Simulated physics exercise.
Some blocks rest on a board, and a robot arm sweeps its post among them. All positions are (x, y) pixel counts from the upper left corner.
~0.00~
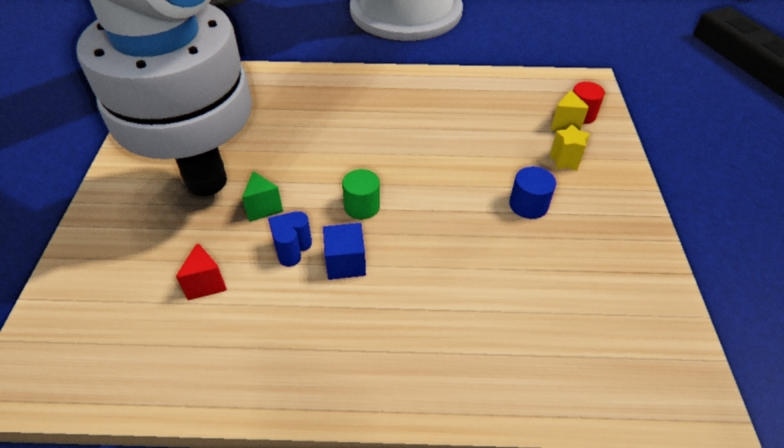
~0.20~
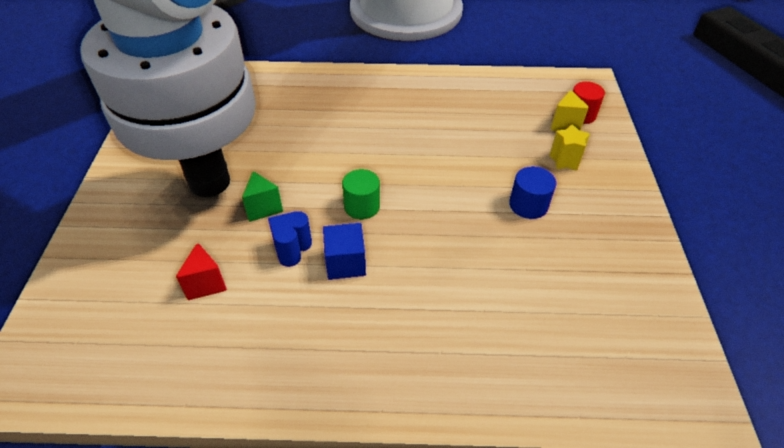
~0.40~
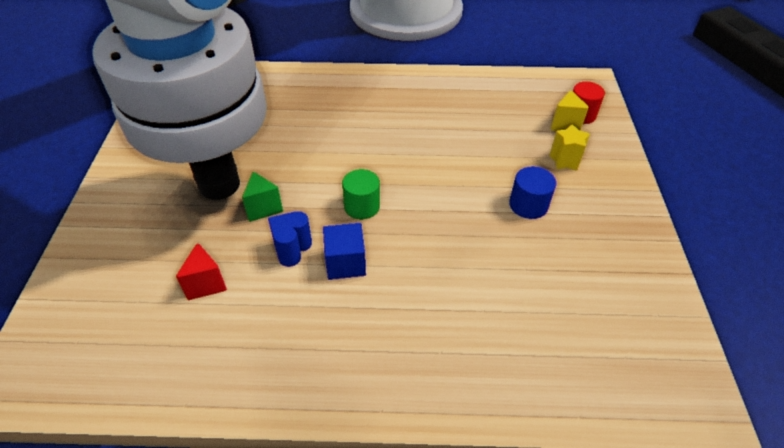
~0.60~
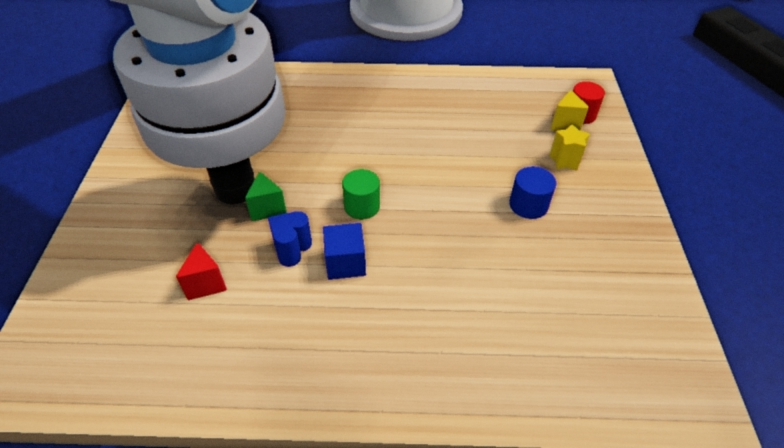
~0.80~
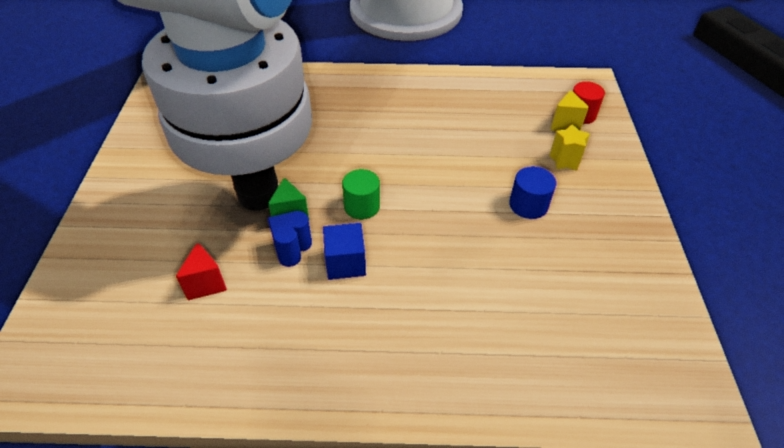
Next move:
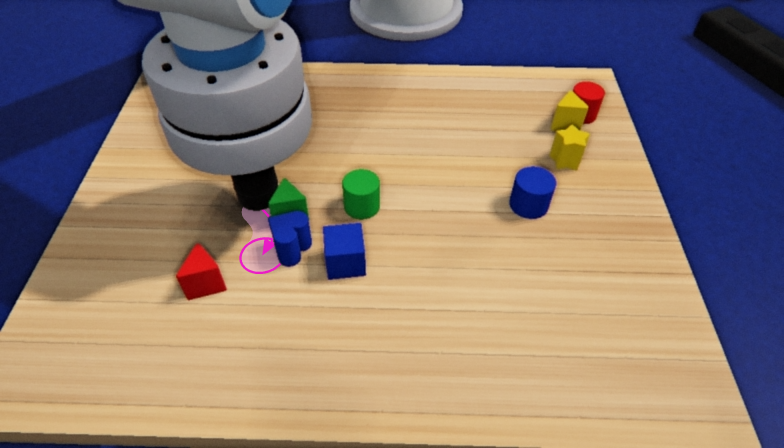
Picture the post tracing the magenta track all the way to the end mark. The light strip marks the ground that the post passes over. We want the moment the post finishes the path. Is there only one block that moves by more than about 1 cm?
No.
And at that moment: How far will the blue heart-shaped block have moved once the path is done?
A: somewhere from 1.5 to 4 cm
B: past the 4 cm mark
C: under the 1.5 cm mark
I choose A.
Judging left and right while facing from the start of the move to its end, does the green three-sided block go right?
In short: No.
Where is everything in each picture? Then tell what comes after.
In the first frame, tip of the post at (207, 183), middles of tops, red three-sided block at (197, 261), green three-sided block at (258, 184), blue heart-shaped block at (287, 225).
In the second frame, post at (210, 184), nothing pushed.
In the third frame, post at (220, 186), nothing pushed.
In the fourth frame, post at (236, 191), green three-sided block at (262, 185).
In the fifth frame, post at (259, 197), red three-sided block at (197, 261), green three-sided block at (286, 192), blue heart-shaped block at (287, 225).
The line goes from (262, 210) via (273, 223) and (273, 239), ending at (263, 255).
Halfway along, post at (271, 218); green three-sided block at (304, 200), turned 15° anticlockwise; blue heart-shaped block at (290, 229), turned 15° anticlockwise.
At the end, post at (259, 243); red three-sided block unmoved; green three-sided block at (303, 200), turned 15° anticlockwise; blue heart-shaped block at (292, 242), turned 50° anticlockwise.
